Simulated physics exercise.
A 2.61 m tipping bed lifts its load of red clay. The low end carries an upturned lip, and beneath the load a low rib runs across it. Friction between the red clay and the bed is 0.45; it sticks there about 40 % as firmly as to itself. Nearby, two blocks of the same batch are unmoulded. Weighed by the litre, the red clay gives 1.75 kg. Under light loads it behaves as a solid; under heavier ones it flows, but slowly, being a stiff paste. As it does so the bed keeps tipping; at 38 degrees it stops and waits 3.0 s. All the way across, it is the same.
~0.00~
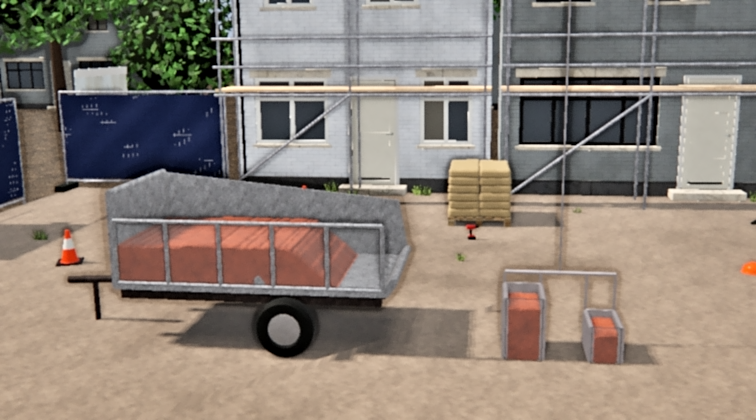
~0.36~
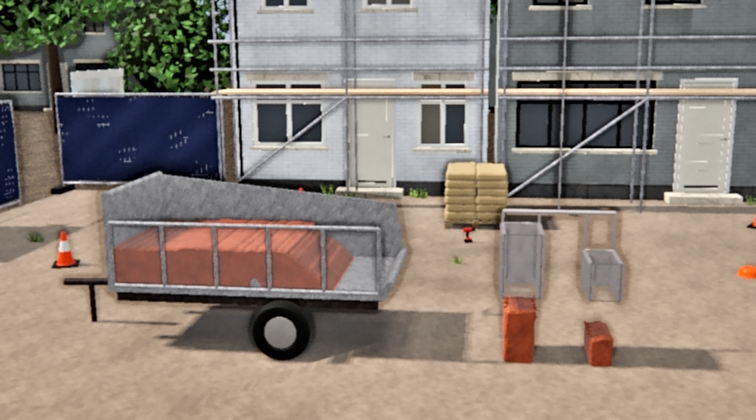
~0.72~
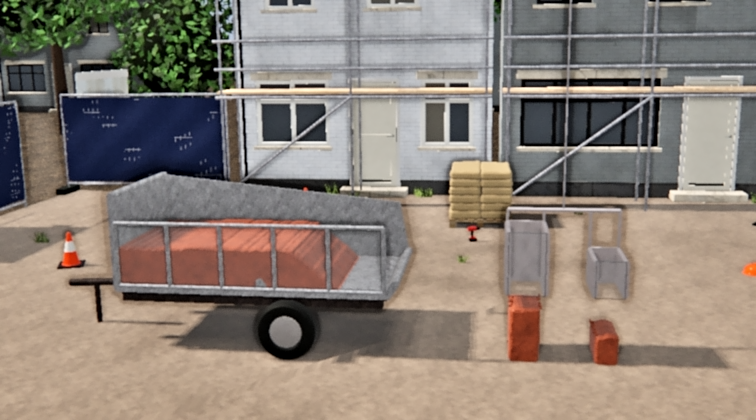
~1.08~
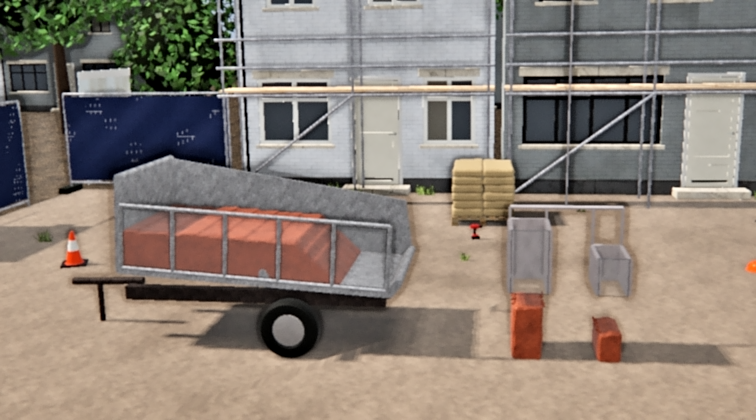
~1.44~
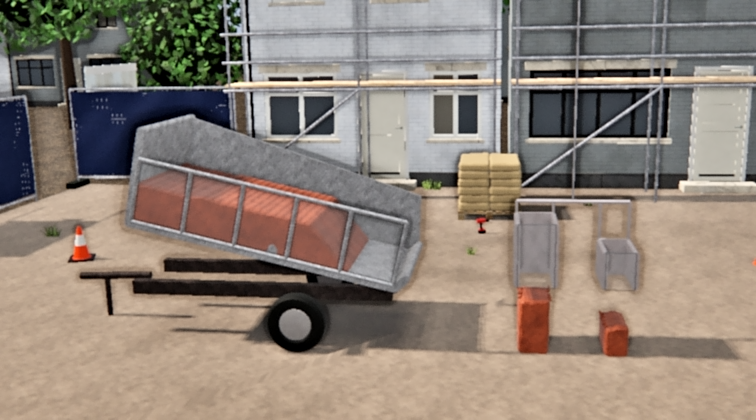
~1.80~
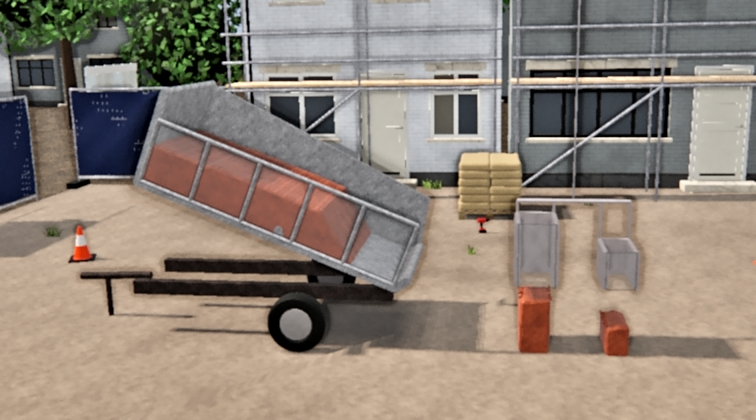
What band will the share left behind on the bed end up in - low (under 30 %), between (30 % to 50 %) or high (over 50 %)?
It ends up in the high band.
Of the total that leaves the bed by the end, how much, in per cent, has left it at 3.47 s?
10 %.
After 2.30 s, the tilt is 35 degrees and 100 % is on the bed.
After 2.89 s, the tilt is 38 degrees and 100 % is on the bed.
After 3.47 s, the tilt is 38 degrees and 96 % is on the bed.
After 4.06 s, the tilt is 38 degrees and 73 % is on the bed.
After 5.54 s, the tilt is 38 degrees and 56 % is on the bed.
